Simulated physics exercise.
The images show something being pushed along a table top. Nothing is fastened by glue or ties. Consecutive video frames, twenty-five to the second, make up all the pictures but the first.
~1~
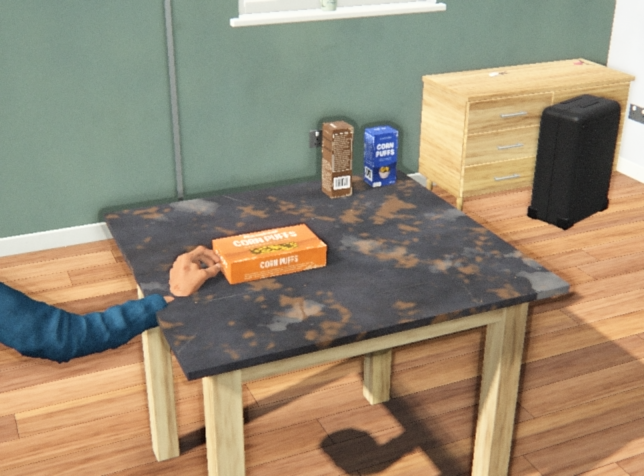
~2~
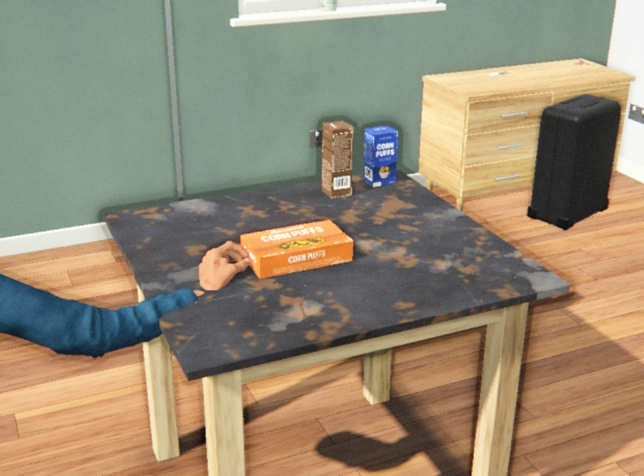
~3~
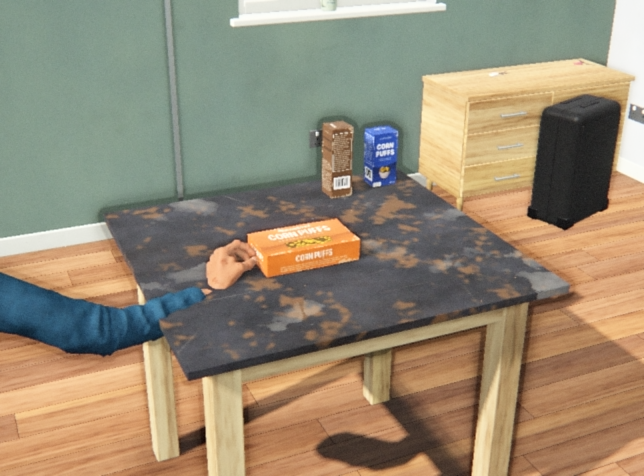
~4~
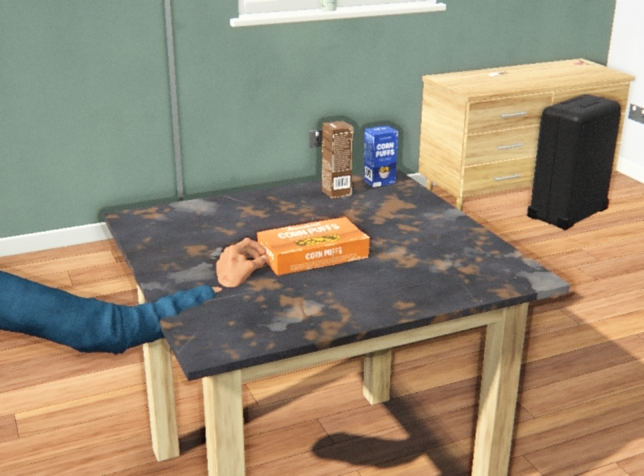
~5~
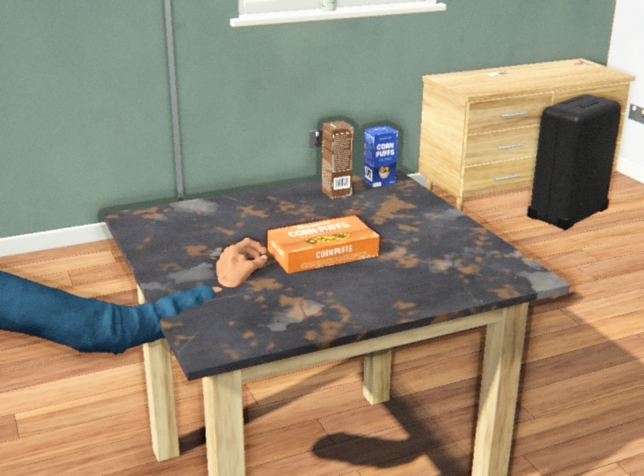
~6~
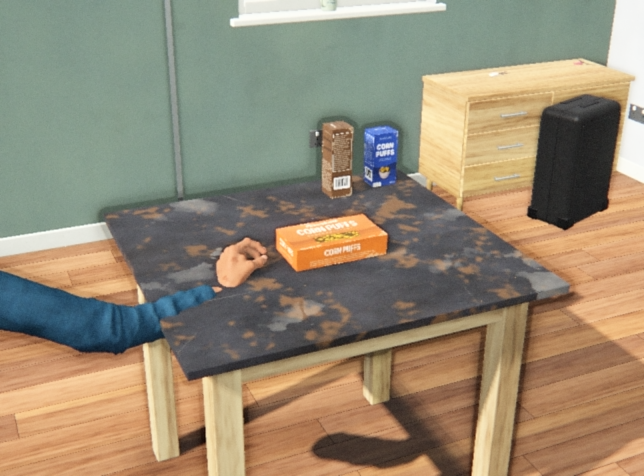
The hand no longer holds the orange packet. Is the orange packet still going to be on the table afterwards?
Yes, it never passes the edge.
Then, 0.24 s after the last picture, orange packet slid a little near (348, 239).
Then, 0.48 s after the last picture, orange packet resting near (348, 239).
At rest, moved from the start, orange packet. Seen from the same camera at the end, orange packet near (348, 239).
